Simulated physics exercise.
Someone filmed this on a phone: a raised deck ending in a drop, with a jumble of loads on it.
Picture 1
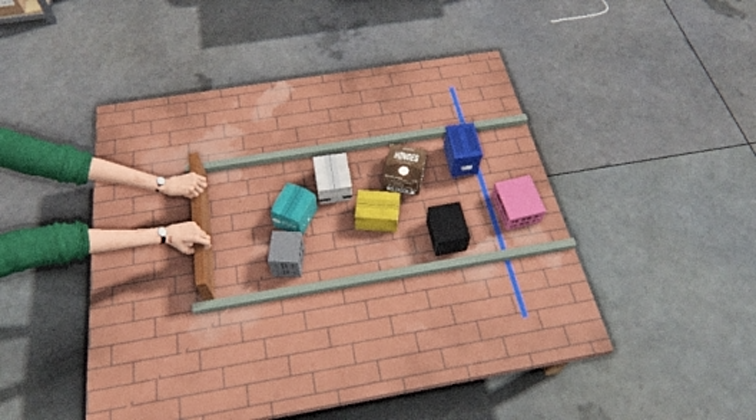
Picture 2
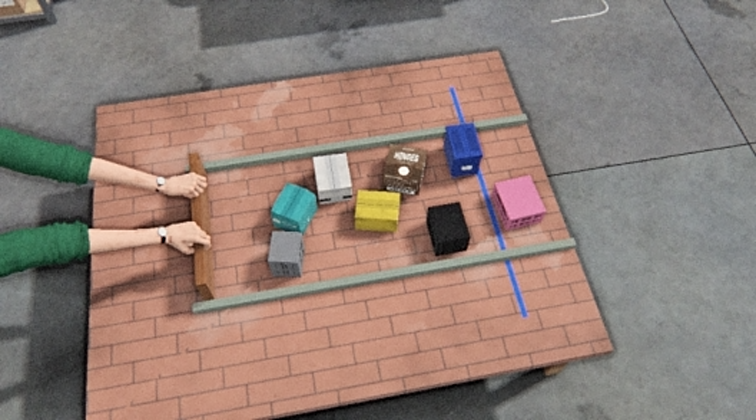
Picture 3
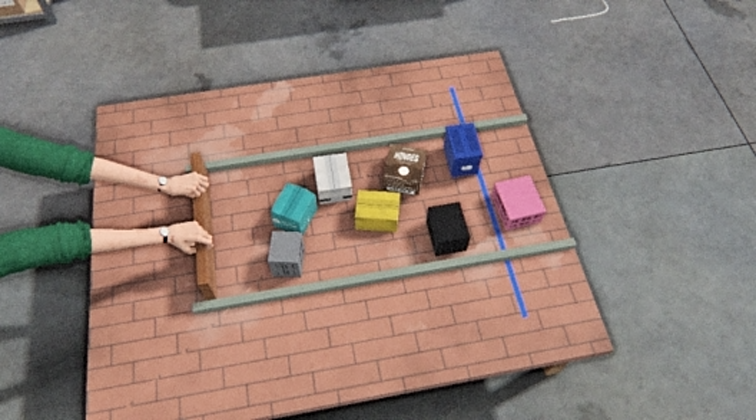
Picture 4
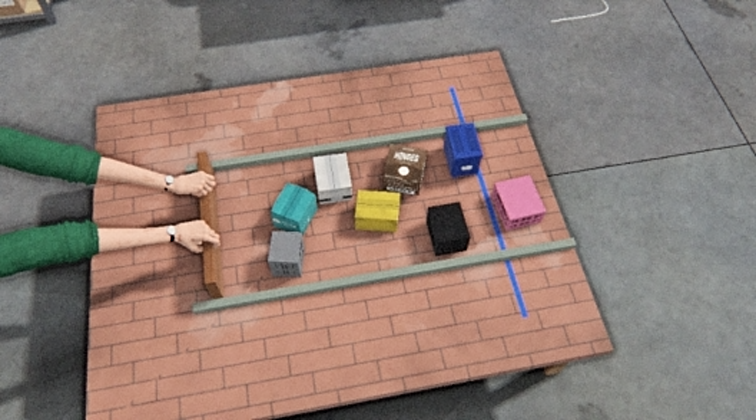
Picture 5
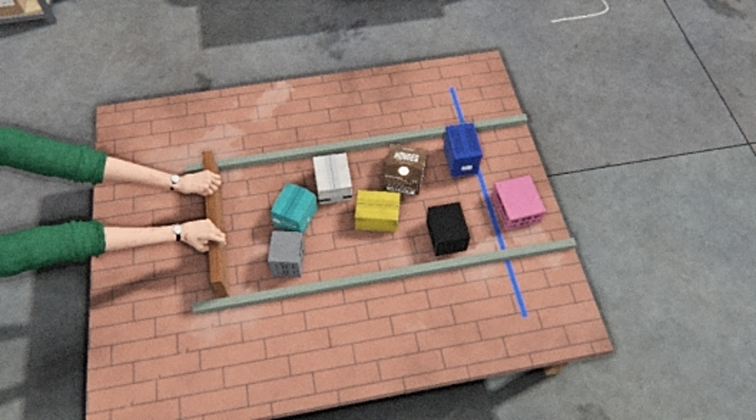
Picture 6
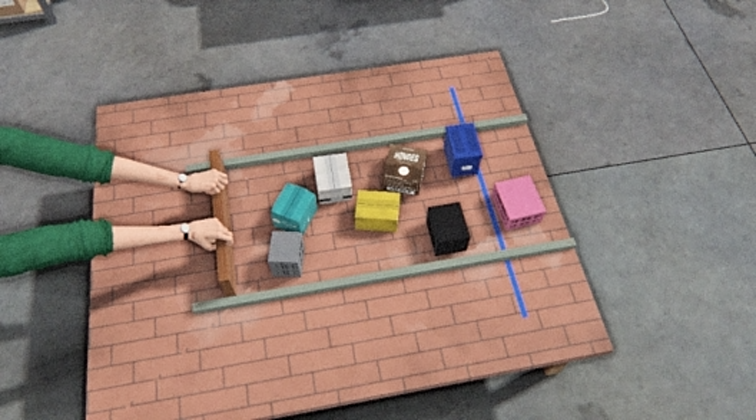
On a raised brick-patterned deck, two green-sleeved arms slide a wooden plank slightly right toward scattered colourful boxes, which stay still.
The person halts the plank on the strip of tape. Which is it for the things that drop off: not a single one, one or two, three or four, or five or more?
The drop will claim one or two of them.
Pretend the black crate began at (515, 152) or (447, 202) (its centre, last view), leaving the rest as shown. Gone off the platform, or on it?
Taking them in order, it gets knocked off and then gets knocked off.
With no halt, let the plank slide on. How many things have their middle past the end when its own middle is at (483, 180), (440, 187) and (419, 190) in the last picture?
It comes out as 2, then 0, then 0.
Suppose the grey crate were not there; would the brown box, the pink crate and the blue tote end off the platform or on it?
The brown box is kept, the pink crate goes over, the blue tote falls.
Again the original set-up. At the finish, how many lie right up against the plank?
I count 3 of them.
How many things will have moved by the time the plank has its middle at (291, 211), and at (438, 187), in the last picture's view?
Tally: First 3; then 8.
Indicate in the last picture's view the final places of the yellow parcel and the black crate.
Roughly (538, 185) for the first and roughly (548, 223) for the second.
Early on, none off yet; pink crate at rest near (518, 203); blue tote at rest near (462, 151); black crate at rest near (448, 229).
Finally, the number that fall off is one or two; lost, blue tote and pink crate.
